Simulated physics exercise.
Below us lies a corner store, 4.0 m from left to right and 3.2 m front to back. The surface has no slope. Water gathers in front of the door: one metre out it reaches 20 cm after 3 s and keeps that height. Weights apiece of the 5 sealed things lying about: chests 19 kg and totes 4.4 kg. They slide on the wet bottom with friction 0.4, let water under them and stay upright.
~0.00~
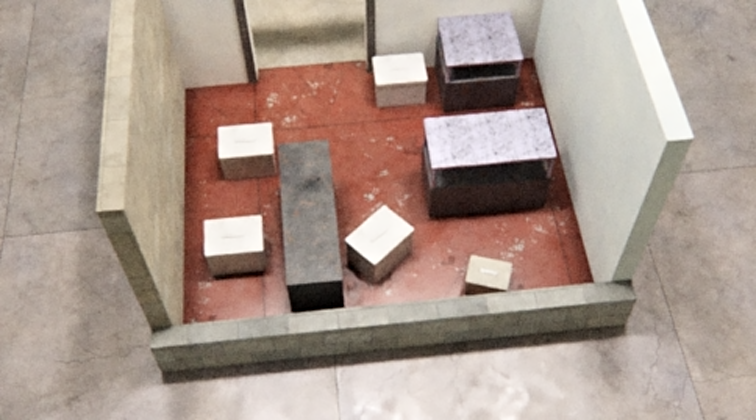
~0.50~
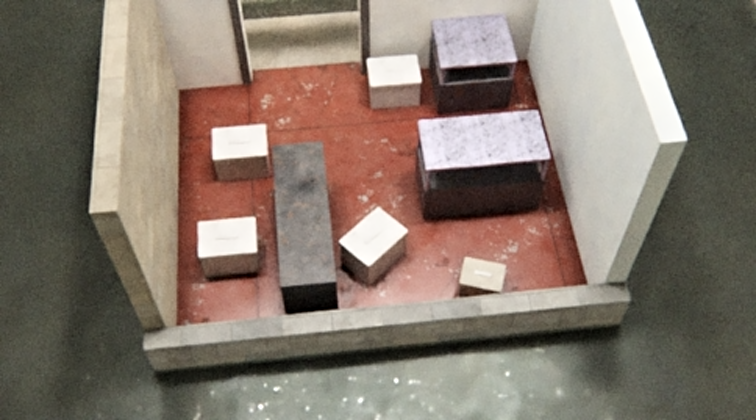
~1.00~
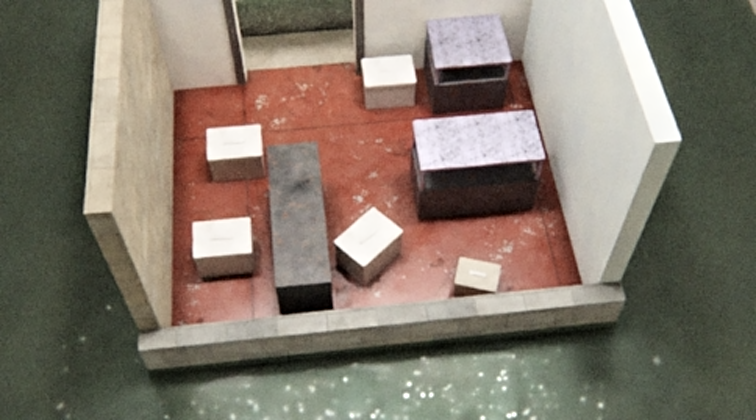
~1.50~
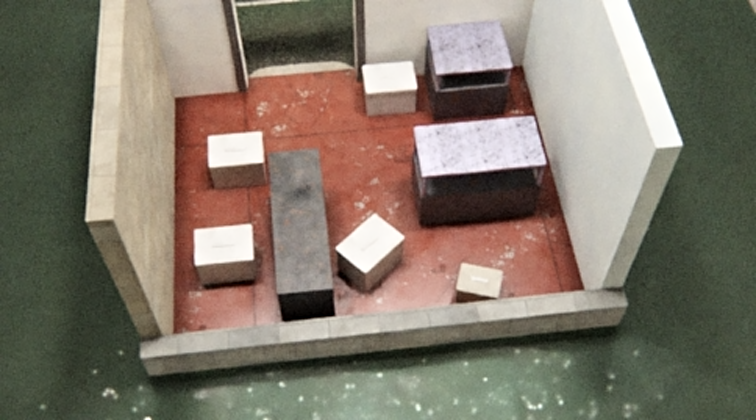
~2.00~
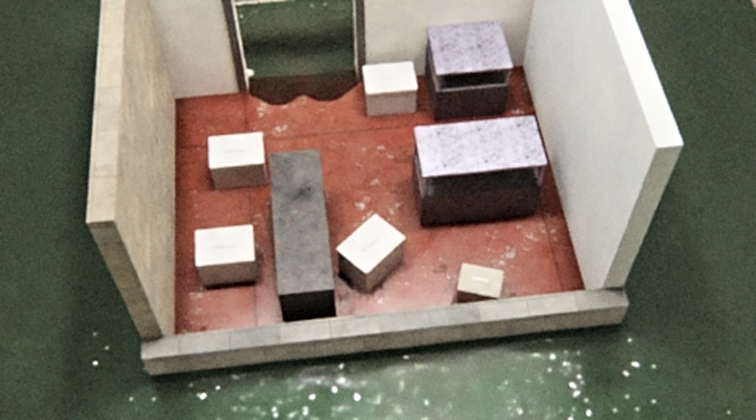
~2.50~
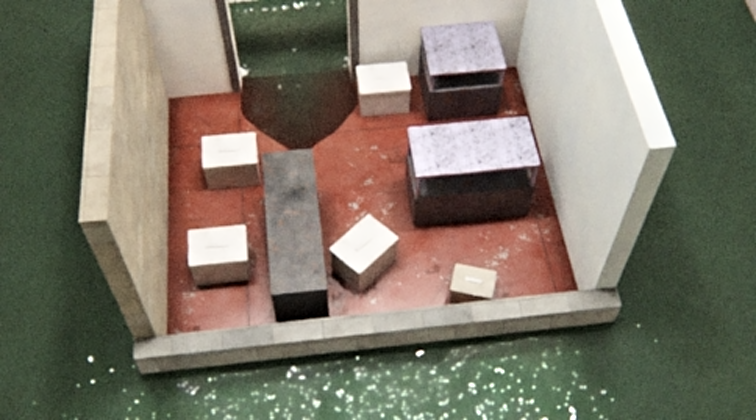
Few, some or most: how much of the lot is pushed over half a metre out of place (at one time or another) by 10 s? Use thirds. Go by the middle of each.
It is two thirds or above.
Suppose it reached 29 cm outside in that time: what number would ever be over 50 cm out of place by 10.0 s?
Then 4.
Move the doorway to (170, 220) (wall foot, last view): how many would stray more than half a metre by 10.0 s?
In that case 4 of them.
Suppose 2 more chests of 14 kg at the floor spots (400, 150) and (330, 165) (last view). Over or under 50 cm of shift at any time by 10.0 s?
In that order: Short of it, over.
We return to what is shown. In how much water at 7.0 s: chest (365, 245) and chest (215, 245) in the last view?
Roughly 10 and 12 cm.
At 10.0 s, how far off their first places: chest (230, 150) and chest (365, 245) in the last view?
In turn: 120 cm, 120 cm.
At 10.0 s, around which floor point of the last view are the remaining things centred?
Near (367, 246).
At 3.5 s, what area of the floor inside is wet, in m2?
About 3.5 m2.
After 3.5 s 0 of 5 are over 50 cm from their spots; 0 afloat.
After 4.5 s 0 of 5 are over 50 cm from their spots; 0 afloat.
After 7.0 s 4 of 5 are over 50 cm from their spots; 4 afloat.
After 10.0 s 3 of 5 are over 50 cm from their spots, and 4 have been at some point; 4 afloat.
